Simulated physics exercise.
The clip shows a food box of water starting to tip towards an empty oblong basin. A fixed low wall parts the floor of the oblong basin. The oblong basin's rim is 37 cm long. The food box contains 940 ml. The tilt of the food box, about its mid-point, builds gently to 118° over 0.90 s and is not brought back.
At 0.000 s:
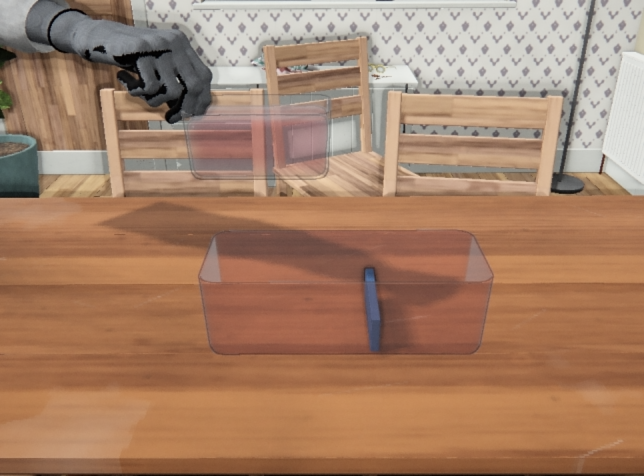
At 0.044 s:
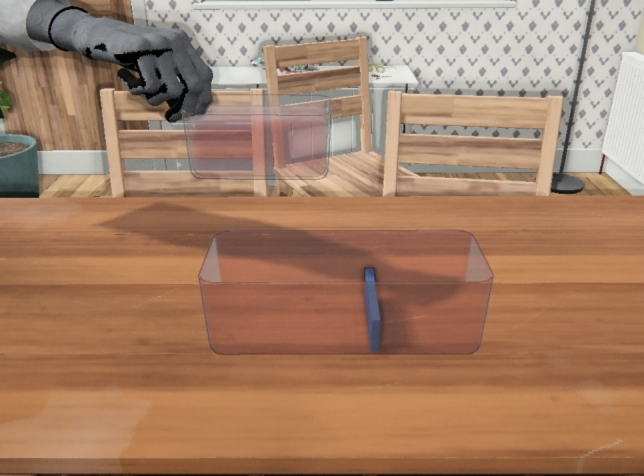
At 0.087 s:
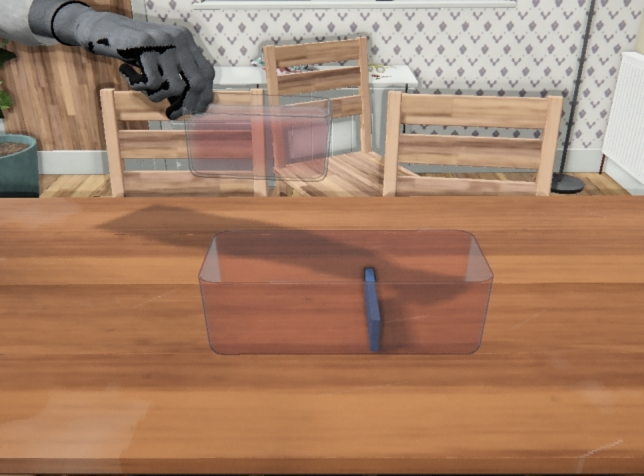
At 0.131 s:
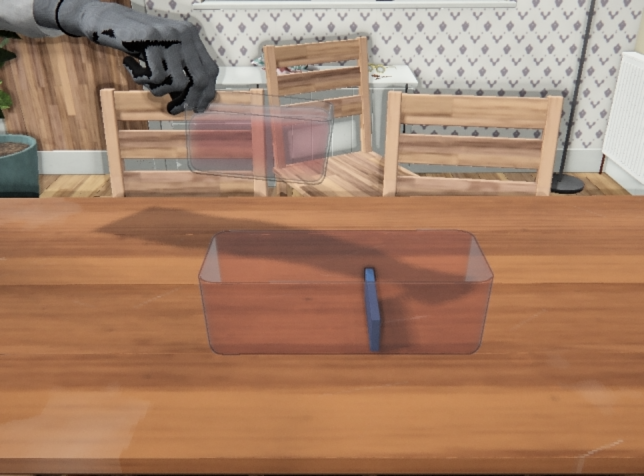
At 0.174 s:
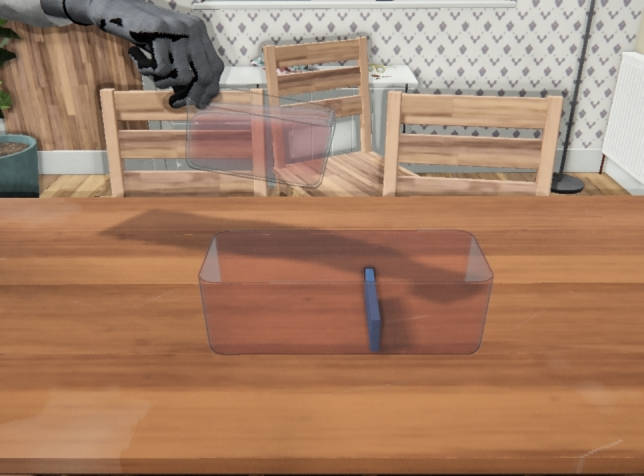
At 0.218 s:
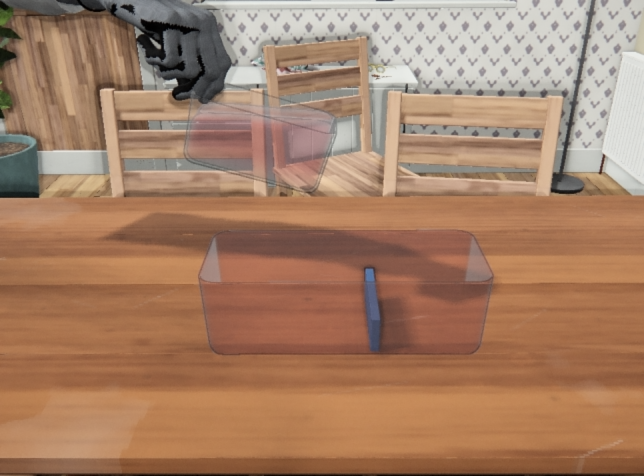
The footage shows a gray gloved or robotic hand beside a translucent reddish box above a wooden table, the box gradually tilting down to the right as the hand shifts slightly rightward, while a clear oblong basin stays still.
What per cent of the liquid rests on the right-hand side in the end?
53 percent.
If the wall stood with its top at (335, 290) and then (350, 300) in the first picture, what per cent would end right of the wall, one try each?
75 in a hundred, followed by 65 in a hundred.
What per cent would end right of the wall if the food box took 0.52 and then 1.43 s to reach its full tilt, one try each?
In turn about 30 and 65 per cent.
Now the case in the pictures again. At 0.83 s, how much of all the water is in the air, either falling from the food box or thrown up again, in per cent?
Something like 8 per cent of the total.
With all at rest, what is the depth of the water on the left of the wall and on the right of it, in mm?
Depths: Left near 12 mm, right near 28 mm.
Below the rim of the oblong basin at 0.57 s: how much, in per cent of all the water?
Around 20%.
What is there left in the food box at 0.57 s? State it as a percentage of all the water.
Around 30 in a hundred.
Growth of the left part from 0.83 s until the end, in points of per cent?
Difference: Approx. 8 %.
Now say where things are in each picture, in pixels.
The first picture shows tilt 0°; pouring edge (330, 106); surface from (192, 114) to (328, 113); the oblong basin's rim runs from (207, 256) to (483, 255); the wall's top is at (372, 293).
The second picture shows tilt 1°; pouring edge (330, 107); surface from (193, 114) to (328, 114).
The third picture shows tilt 3°; pouring edge (331, 109); surface from (193, 112) to (329, 115).
The fourth picture shows tilt 6°; pouring edge (333, 113); surface from (194, 111) to (330, 116).
The fifth picture shows tilt 11°; pouring edge (334, 119); surface from (196, 112) to (332, 117).
The sixth picture shows tilt 16°; pouring edge (335, 126); surface from (197, 112) to (335, 120); 1 per cent is over the edge.
By 0.57 s the tilt is 84° and 29 per cent is still to pour, 1 is left of the wall and 20 right of it.
By 0.83 s the tilt is 116° and 3 per cent is still to pour, 30 is left of the wall and 52 right of it.
By 1.10 s the tilt is 118° and 0 per cent is still to pour, 38 is left of the wall and 53 right of it.
By 1.40 s the tilt is 118° and 0 per cent is still to pour, 38 is left of the wall and 53 right of it.
At rest 38 per cent lies left of the wall, 53 right of it and 9 outside.
